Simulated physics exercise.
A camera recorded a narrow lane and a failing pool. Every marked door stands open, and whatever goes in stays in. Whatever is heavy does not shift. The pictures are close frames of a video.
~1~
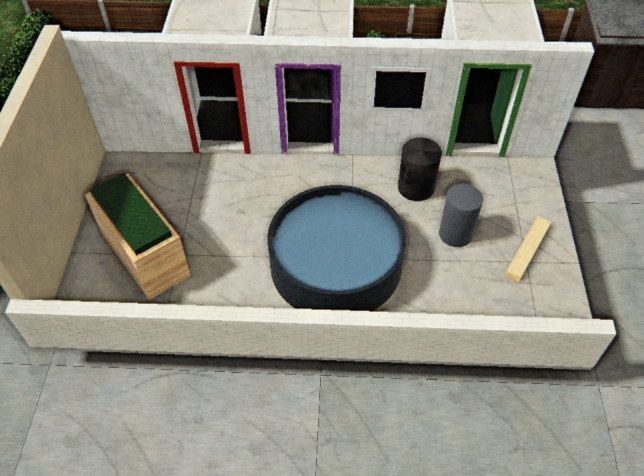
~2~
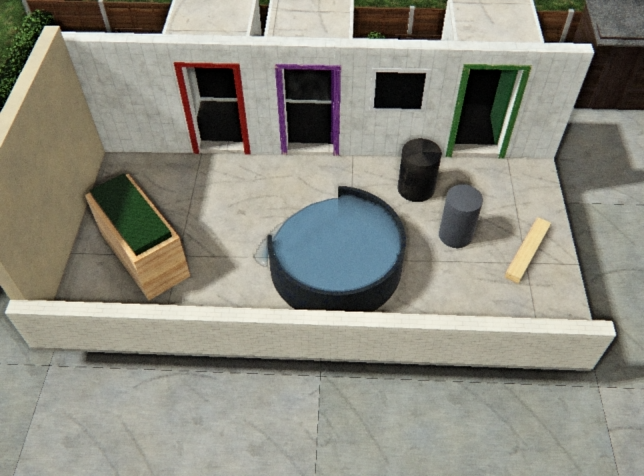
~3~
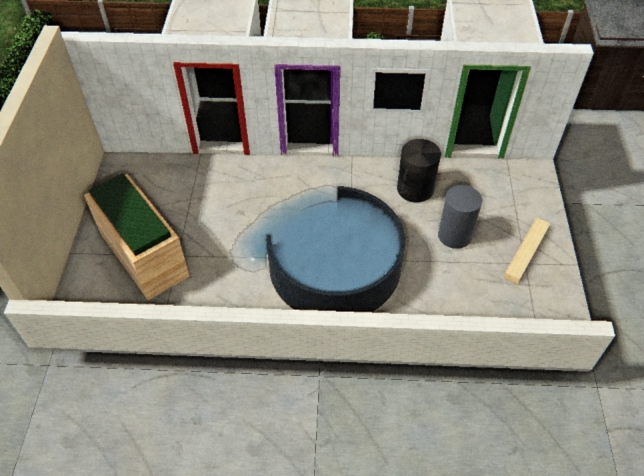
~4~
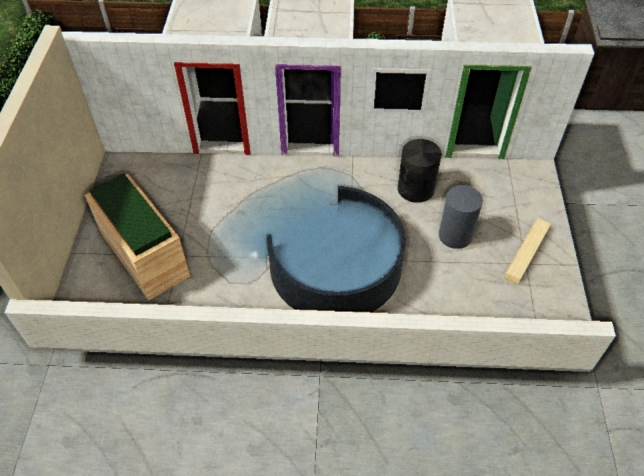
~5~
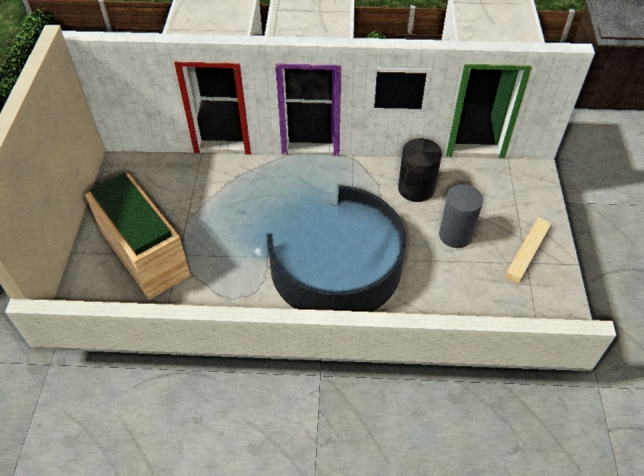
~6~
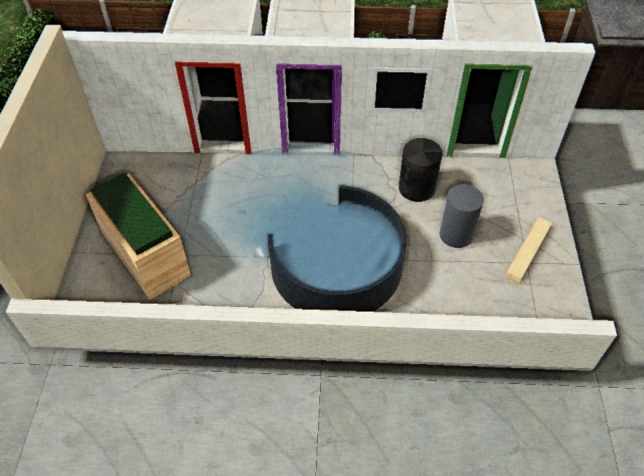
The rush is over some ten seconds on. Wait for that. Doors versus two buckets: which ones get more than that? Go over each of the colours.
The purple door sees more than two pails; the red door sees more than two pails; the green door sees two pails or less.
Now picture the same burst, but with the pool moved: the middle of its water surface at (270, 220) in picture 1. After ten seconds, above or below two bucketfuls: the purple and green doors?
Door check - the purple one doesn't reach it, the green one doesn't reach it.
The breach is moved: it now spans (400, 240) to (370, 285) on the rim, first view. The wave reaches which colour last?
The red door.
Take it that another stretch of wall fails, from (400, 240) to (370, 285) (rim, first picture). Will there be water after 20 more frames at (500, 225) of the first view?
There: Wet.
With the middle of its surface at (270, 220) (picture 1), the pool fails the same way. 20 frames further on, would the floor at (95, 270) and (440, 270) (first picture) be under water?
The first spot is swamped and the second is untouched.
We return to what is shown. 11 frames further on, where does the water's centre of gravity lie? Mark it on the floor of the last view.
My reading is close to (249, 214).
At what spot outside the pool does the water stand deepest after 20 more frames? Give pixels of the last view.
I'd mark about pixel (46, 326).
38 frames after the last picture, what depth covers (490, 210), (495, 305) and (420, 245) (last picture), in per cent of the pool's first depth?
Approx. values, in order: 0 %, 0 %, 0 %.
A moment on, water covers 35 % of the floor; the purple door over two buckets in, the red door under two buckets in, the green door not reached.
Next, water covers 40 % of the floor; the purple door far over two buckets in, the red door over two buckets in, the green door not reached.
Then, water covers 50 % of the floor; the purple door far over two buckets in, the red door far over two buckets in, the green door wet at the sill, nothing in.
Later, water covers 65 % of the floor; the purple door far over two buckets in, the red door far over two buckets in, the green door wet at the sill, nothing in.
In the end, water covers 80 % of the floor; the purple door far over two buckets in, the red door far over two buckets in, the green door wet at the sill, nothing in.
